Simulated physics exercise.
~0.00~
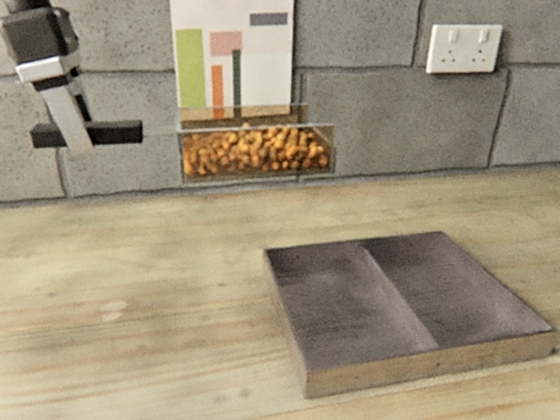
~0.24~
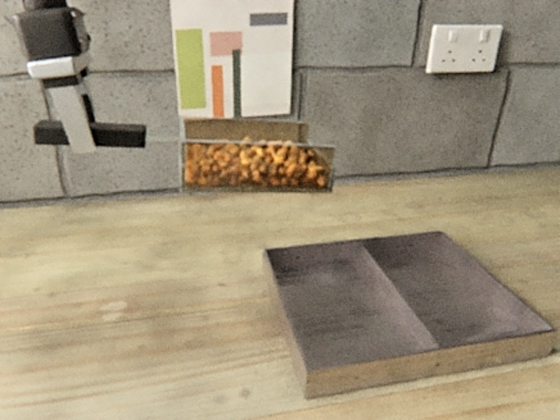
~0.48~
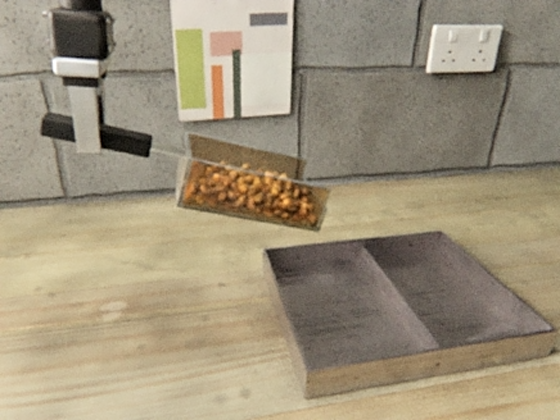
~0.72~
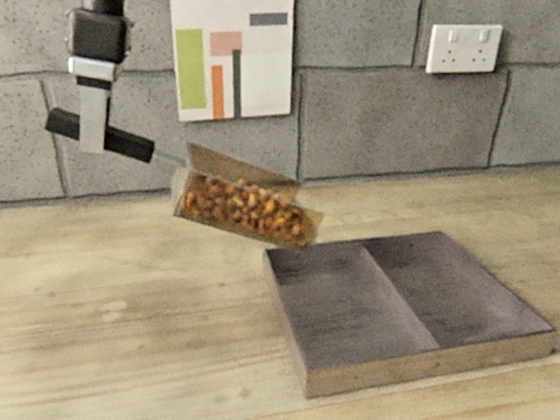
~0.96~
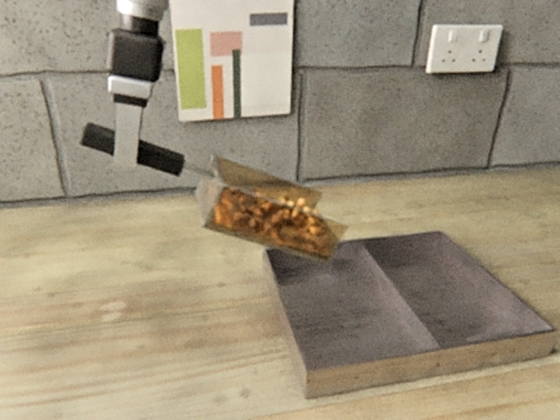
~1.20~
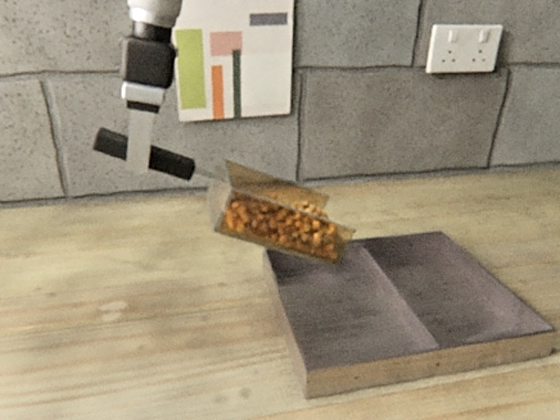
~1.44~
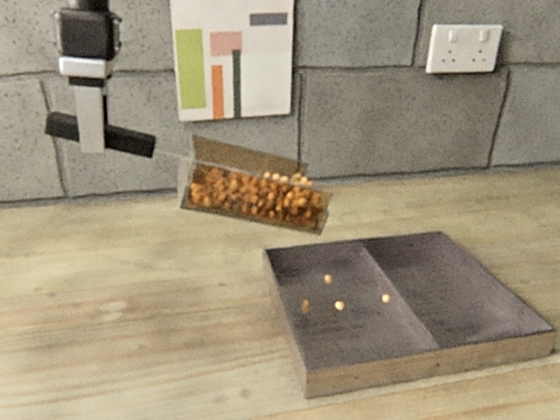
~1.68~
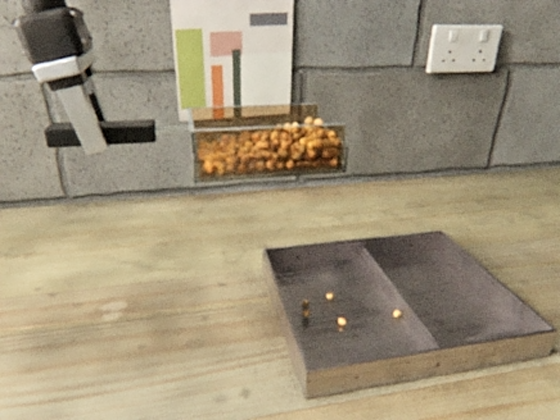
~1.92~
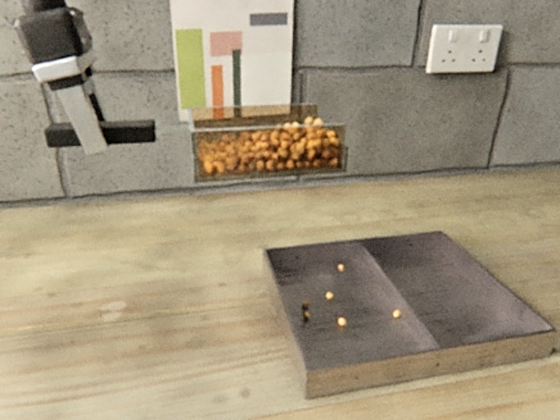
A robot arm lowered a clear box of chickpeas, tipped it toward a divided grey tray and moved it forward, then drew back and levelled it, leaving only a few chickpeas scattered in the tray's left part and most still in the box.
